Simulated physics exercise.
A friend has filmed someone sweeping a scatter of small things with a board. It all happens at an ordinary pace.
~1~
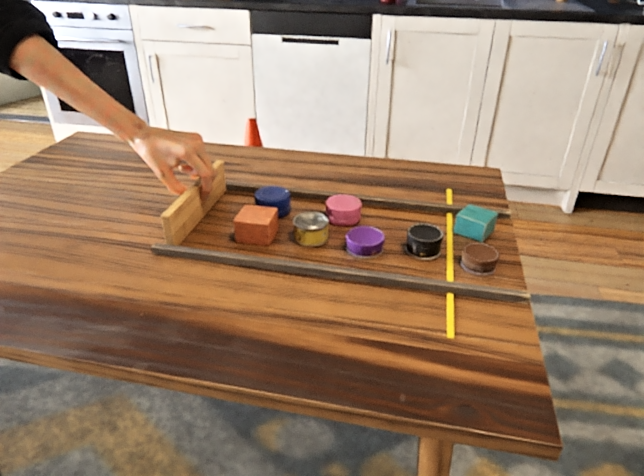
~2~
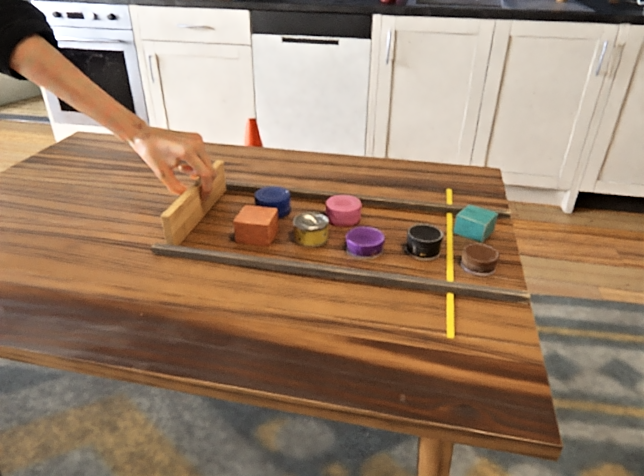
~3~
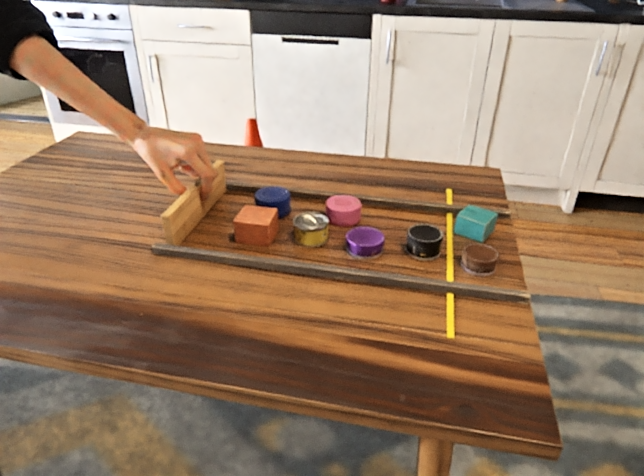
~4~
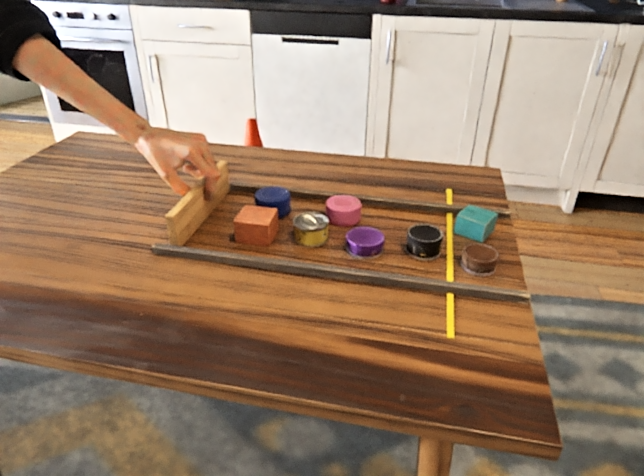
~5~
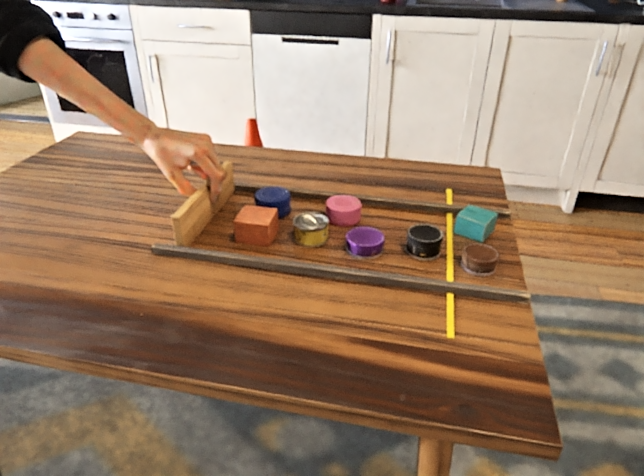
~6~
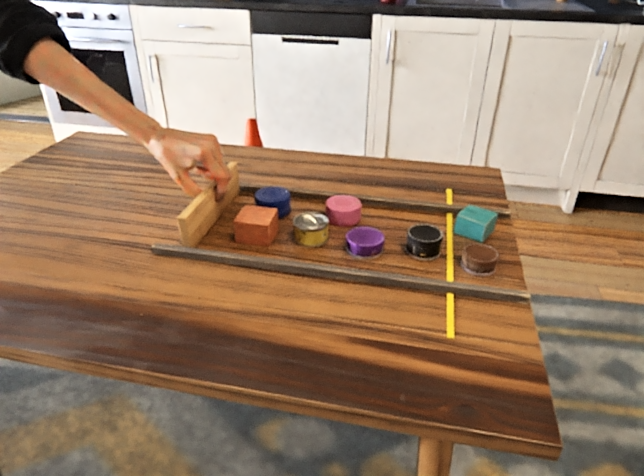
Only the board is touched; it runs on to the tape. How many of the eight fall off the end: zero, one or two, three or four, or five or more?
Here the number that fall off is three or four.
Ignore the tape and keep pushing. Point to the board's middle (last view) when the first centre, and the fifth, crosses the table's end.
Near (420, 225) and (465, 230).
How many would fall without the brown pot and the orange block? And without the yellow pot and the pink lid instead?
The counts: 1 and 1.
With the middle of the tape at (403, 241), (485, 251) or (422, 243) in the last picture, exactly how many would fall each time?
Down on the floor: 0, 6 and 0.
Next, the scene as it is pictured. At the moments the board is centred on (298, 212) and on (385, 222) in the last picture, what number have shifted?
At the one place 5, at the other 8.
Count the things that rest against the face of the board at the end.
That makes 2.
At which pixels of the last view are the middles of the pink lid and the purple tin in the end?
First (507, 225), then (507, 277).
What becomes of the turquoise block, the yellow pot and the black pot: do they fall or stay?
The turquoise block tumbles off; the yellow pot does not fall; the black pot is lost.
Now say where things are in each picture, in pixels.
The first picture shows brown pot (480, 259); turquoise block (476, 223); black pot (424, 242); board (198, 201); tape (450, 247).
The second picture shows turquoise block (475, 223); orange block (257, 226).
The third picture shows black pot (424, 242); pink lid (343, 211).
The fourth picture shows brown pot (480, 259); purple tin (365, 243).
The fifth picture shows turquoise block (475, 223); board (207, 202).
The sixth picture shows brown pot (480, 259); turquoise block (475, 223); black pot (424, 242); board (213, 203); tape (450, 247).
Soon after, none off yet; brown pot at rest near (480, 259); turquoise block at rest near (475, 223); black pot at rest near (425, 242).
In the end, the number that fall off is three or four; gone, black pot, turquoise block and brown pot.
